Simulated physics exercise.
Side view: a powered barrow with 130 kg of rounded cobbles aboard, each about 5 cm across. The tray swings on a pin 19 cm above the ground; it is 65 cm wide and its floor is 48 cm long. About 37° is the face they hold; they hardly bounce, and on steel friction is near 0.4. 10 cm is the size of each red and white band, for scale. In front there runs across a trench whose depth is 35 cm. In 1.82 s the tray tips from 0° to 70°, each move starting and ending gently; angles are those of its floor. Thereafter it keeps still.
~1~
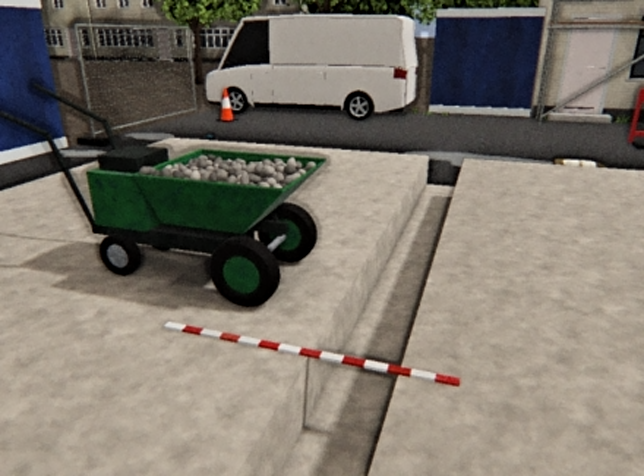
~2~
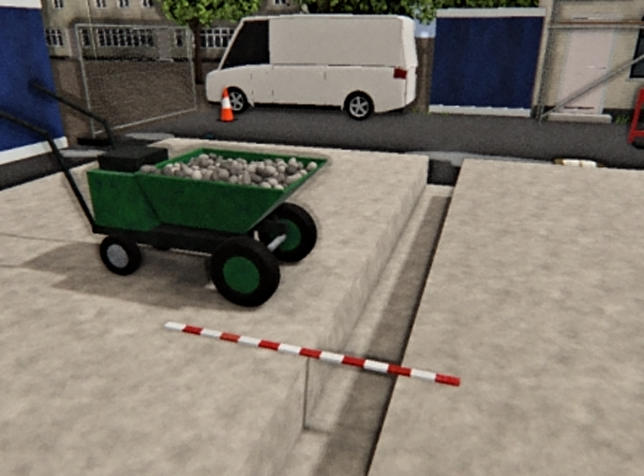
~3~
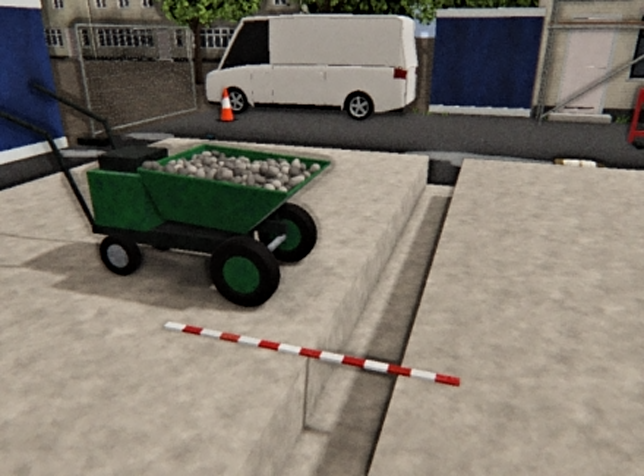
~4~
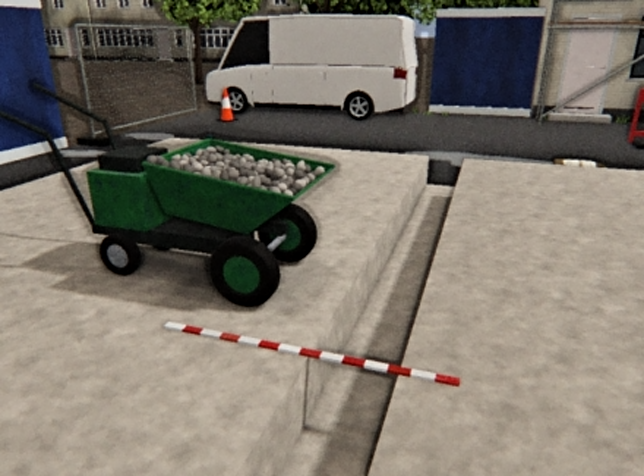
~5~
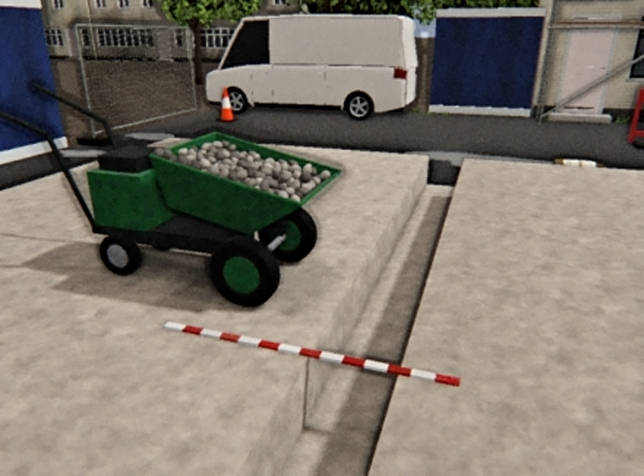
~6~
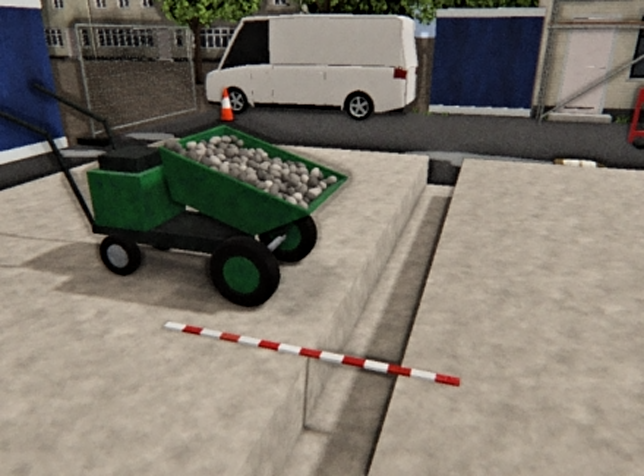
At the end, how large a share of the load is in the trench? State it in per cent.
A share of about 99 per cent.
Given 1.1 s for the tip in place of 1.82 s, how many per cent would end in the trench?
With that timing, about 100 per cent.
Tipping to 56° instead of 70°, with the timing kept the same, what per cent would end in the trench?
Around 85 per cent would finish in the trench.
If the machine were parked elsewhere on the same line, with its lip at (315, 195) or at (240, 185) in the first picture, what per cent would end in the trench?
70 % and 85 %.
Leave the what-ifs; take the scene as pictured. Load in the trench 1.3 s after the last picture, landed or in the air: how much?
Roughly 70 percent of the load.
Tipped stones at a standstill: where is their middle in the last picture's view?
I'd point to around (386, 341).
Then, 0.8 s after the last picture the floor is at 59°, 96 % in the tray, 3 % in the trench; the foremost stones are at (376, 289).
Then, 1.3 s after the last picture the floor is at 70°, 32 % in the tray, 68 % in the trench; the foremost stones are at (424, 318).
Then, 1.7 s after the last picture the floor is at 70°, 9 % in the tray, 90 % in the trench, 1 % past the trench; the foremost stones are at (449, 314).
Then, 3.6 s after the last picture the floor is at 70°, 0 % in the tray, 99 % in the trench, 1 % past the trench; the foremost stones are at (454, 320).
